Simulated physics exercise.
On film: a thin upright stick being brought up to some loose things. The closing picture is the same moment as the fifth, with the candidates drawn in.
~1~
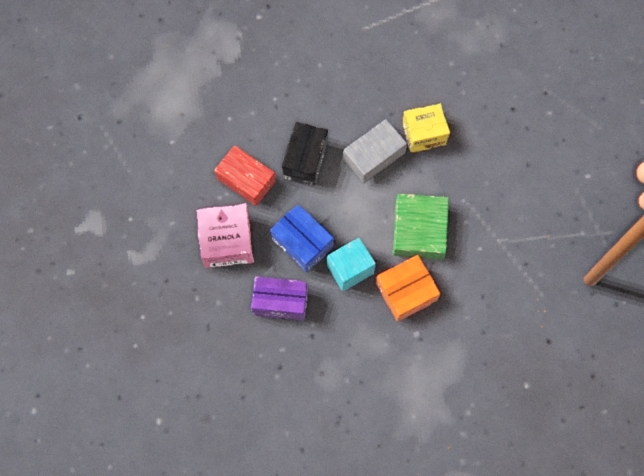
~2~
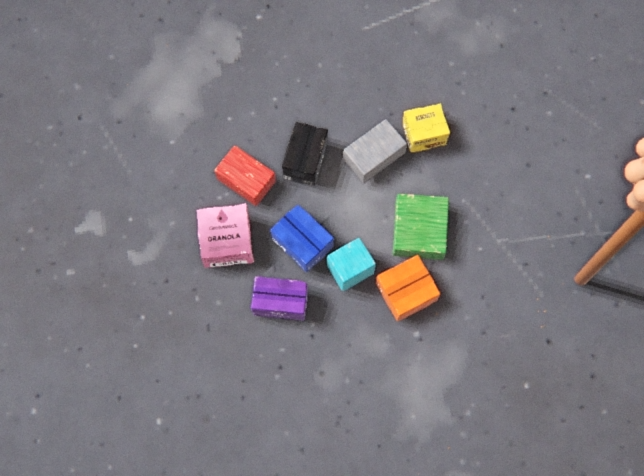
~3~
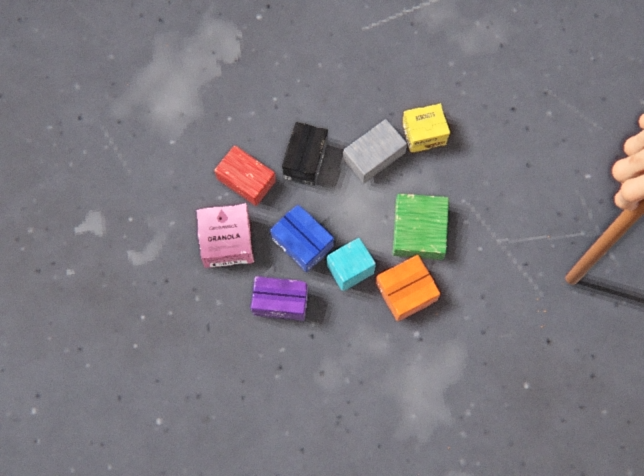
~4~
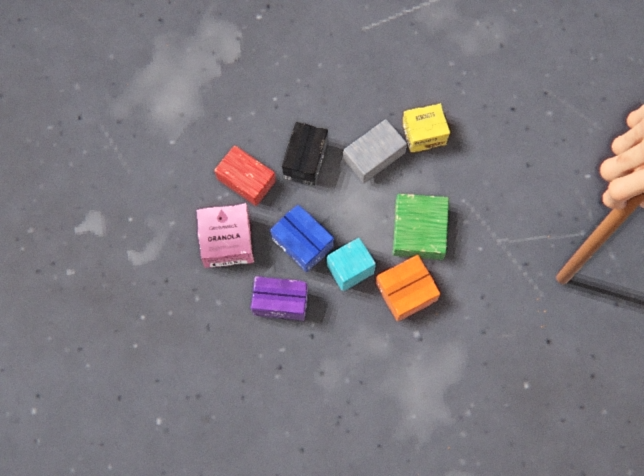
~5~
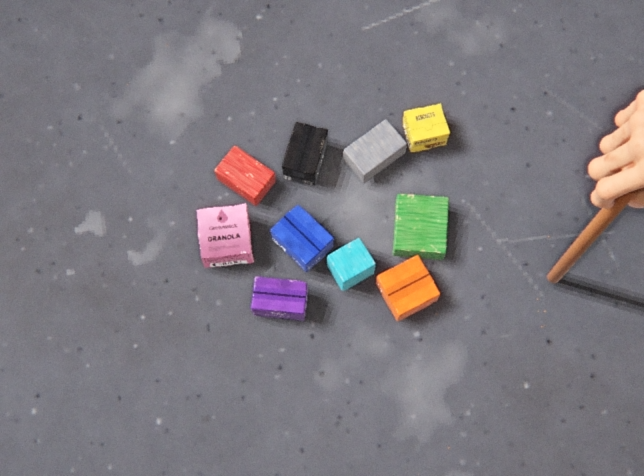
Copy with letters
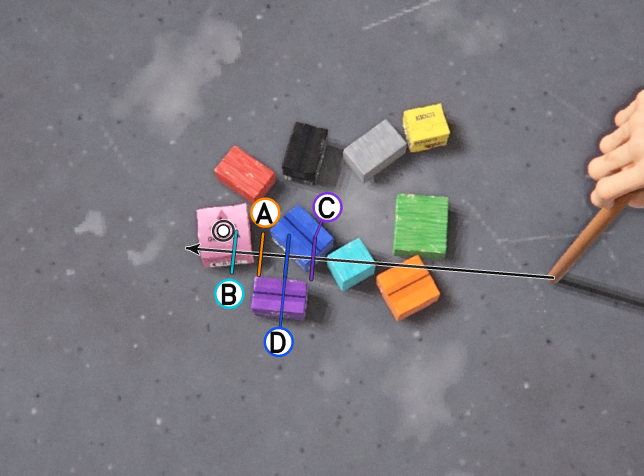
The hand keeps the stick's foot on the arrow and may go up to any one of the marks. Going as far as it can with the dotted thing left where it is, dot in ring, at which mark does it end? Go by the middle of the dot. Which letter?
A.
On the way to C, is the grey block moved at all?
No.
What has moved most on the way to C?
The turquoise block has gone farthest.
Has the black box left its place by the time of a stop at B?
No.
On the marked copy, A at (261, 254); B at (234, 252); C at (313, 258); D at (287, 256); the arrow from (553, 278) to (187, 248); the white dot at (224, 231).
With A. Early on, foot of the stick (448, 270).
Further on, foot of the stick (343, 261); turquoise block (324, 273); orange box (394, 297).
At the end, foot of the stick (261, 254); blue box (268, 219); turquoise block (313, 280); the dot is still in its ring.
As for the rest, B shifts the dotted thing to (204, 229); C keeps the dot in but is short; D keeps the dot in but is short.
